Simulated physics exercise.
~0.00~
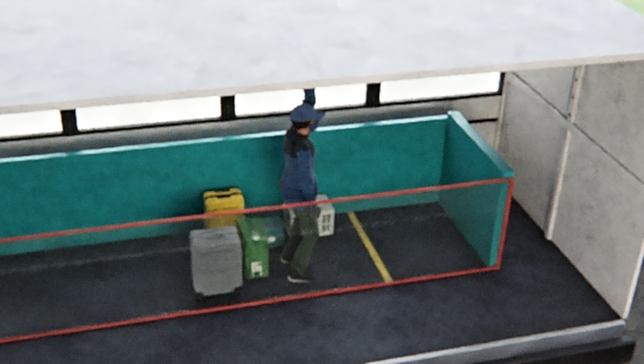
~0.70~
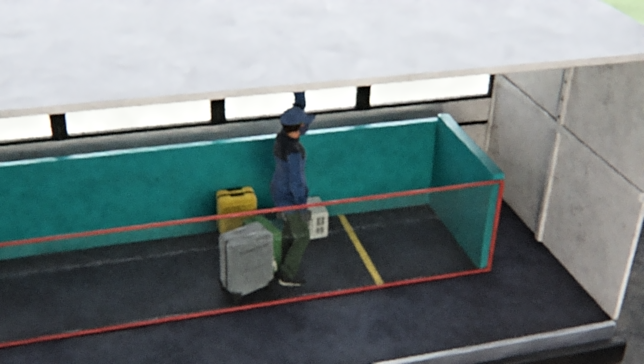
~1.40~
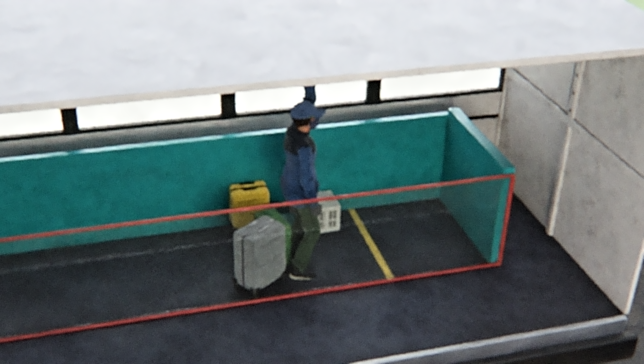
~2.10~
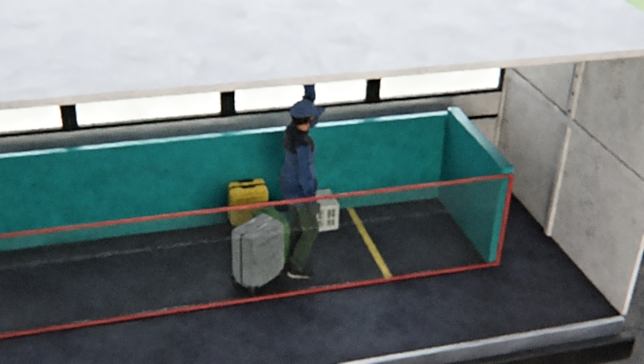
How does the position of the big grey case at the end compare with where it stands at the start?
It ends up further to the right, close beside the passenger's legs and nearer to the yellow line, though still short of it. At the start it stands further left, with a clear gap between it and the passenger.
